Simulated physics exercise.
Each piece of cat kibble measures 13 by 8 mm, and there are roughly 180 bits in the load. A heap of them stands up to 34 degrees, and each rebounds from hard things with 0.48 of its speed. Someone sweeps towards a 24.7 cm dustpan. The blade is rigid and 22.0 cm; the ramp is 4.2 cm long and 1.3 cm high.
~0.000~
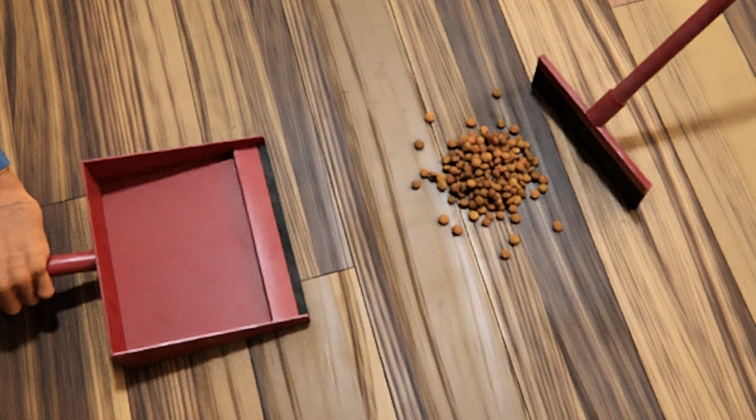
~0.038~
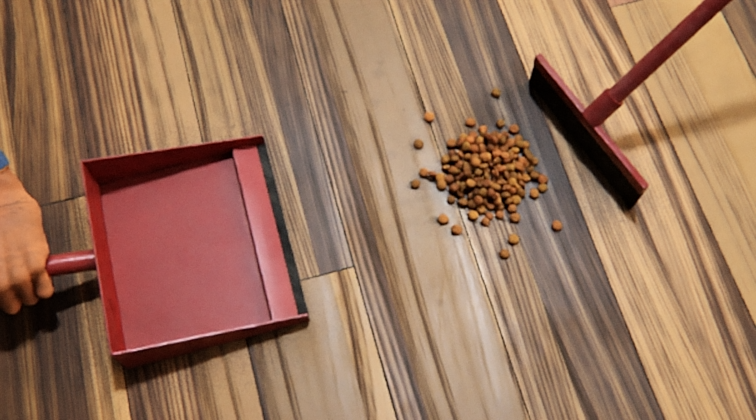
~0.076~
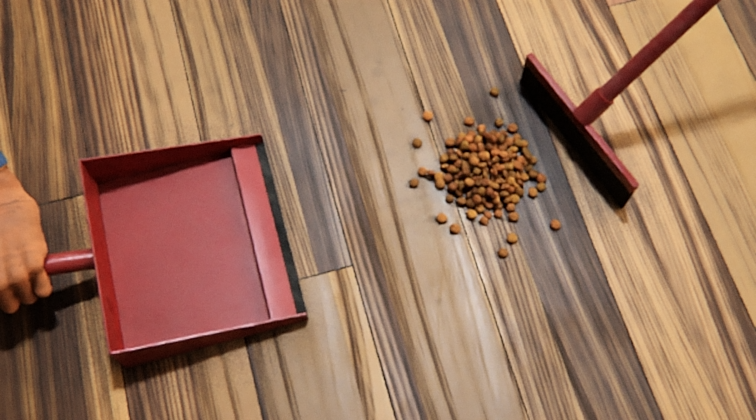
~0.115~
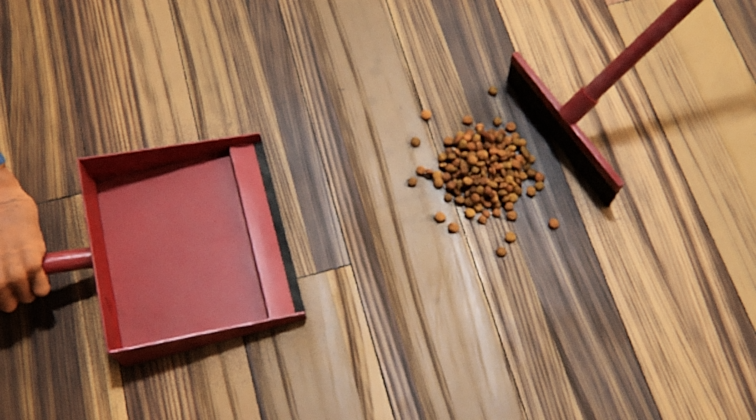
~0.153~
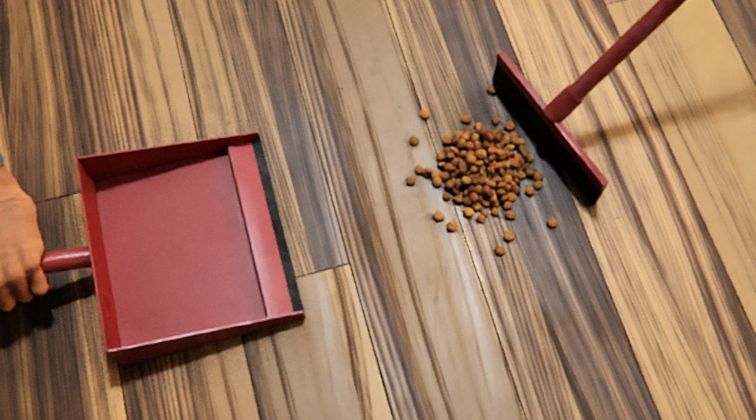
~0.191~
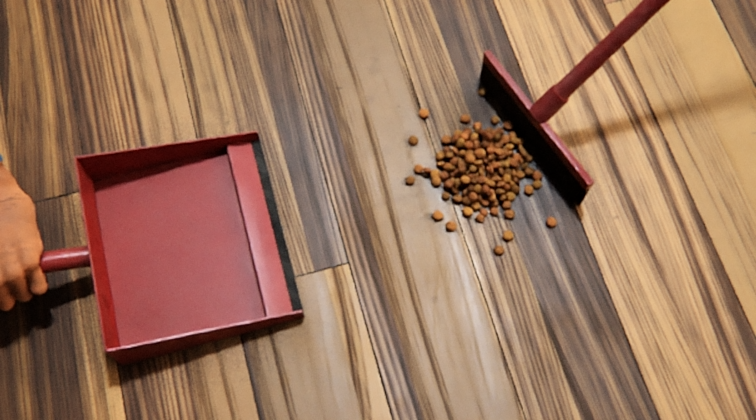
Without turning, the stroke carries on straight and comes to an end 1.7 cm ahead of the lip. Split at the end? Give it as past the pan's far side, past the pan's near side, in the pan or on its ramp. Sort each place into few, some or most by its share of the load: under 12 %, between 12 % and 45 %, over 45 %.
Shares: Past the pan's far side: Few; past the pan's near side: Few; in the pan or on its ramp: Few.
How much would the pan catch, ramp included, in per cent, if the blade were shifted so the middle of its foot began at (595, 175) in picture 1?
About 5 per cent.
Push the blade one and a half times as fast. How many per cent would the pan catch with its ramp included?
Then some 0 in a hundred.
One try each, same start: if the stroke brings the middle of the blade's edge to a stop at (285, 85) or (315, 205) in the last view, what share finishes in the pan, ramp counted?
Some 0 per cent on the first try, 10 per cent on the second.
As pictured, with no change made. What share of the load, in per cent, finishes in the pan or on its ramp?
I reckon around 0 in a hundred.
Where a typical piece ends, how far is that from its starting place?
20 cm or thereabouts.
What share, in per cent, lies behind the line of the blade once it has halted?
Estimate: Around 40 %.
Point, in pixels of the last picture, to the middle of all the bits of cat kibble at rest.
Somewhere around (324, 207) in the final frame.
Then, at 0.52 s, middle of the blade 20 cm from the lip; 0 % over the lip, far side 0 %, near side 0 %.
After 0.74 s, middle of the blade 11 cm from the lip; 0 % over the lip, far side 0 %, near side 0 %.
Then, at 1.08 s, middle of the blade 5 cm from the lip; 0 % over the lip, far side 5 %, near side 0 %.
At rest (1.4 s), far side 5 %, near side 0 %, pan 0 %, in front of the lip or behind the blade 95 %.
